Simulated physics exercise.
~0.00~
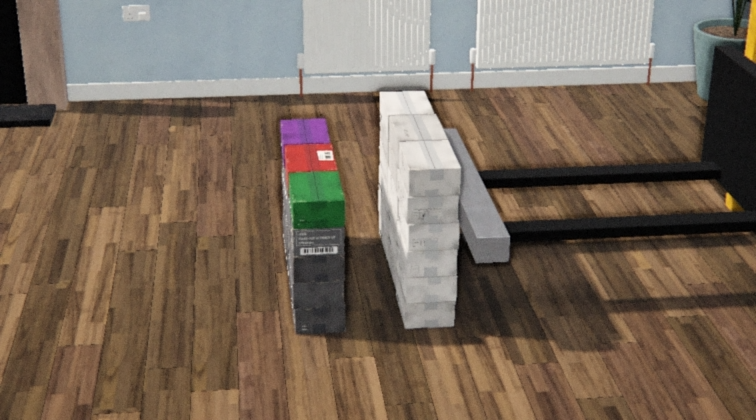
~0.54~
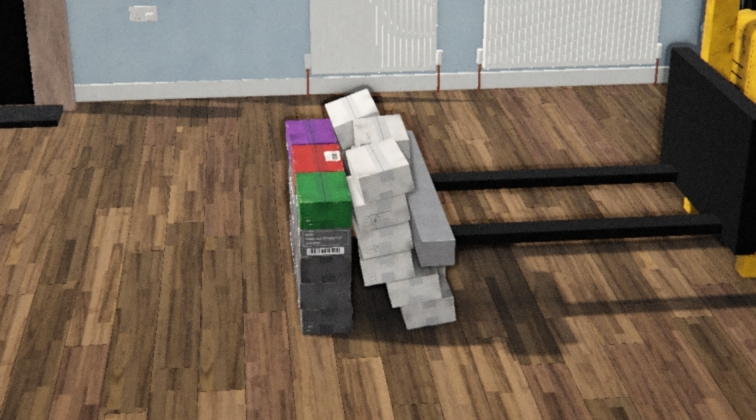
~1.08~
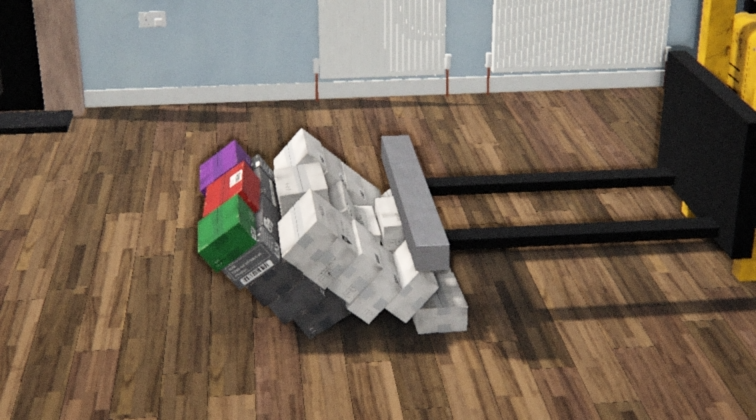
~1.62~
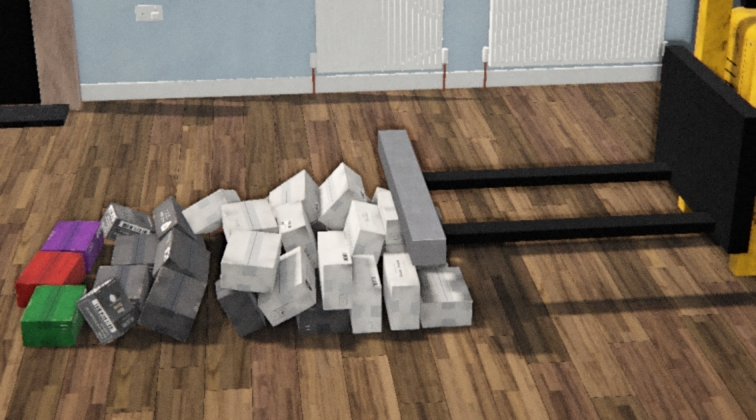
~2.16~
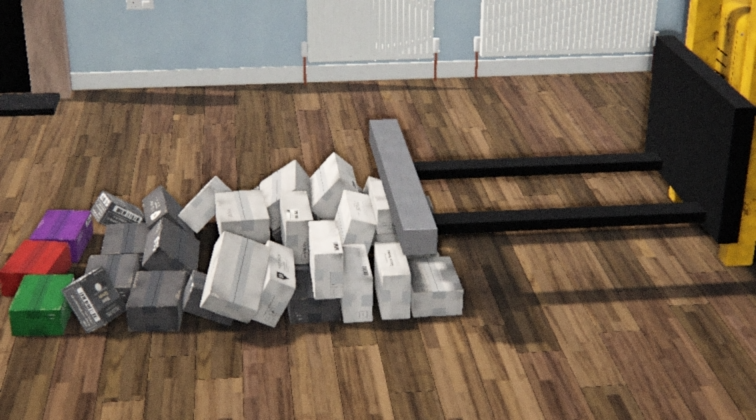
At first, two narrow walls of boxes stand side by side on a wooden floor, a dark one topped with purple, red and green boxes and a white one to its right, with a grey beam across a lift truck's forks just behind. The truck pushes the beam left, and the white wall buckles and leans against the dark one. Both then topple leftward together, the coloured boxes tilting along the top. The boxes spill across the floor, and the beam stops. Finally, the red, green and purple boxes lie upside down at the far left of the jumbled heap.
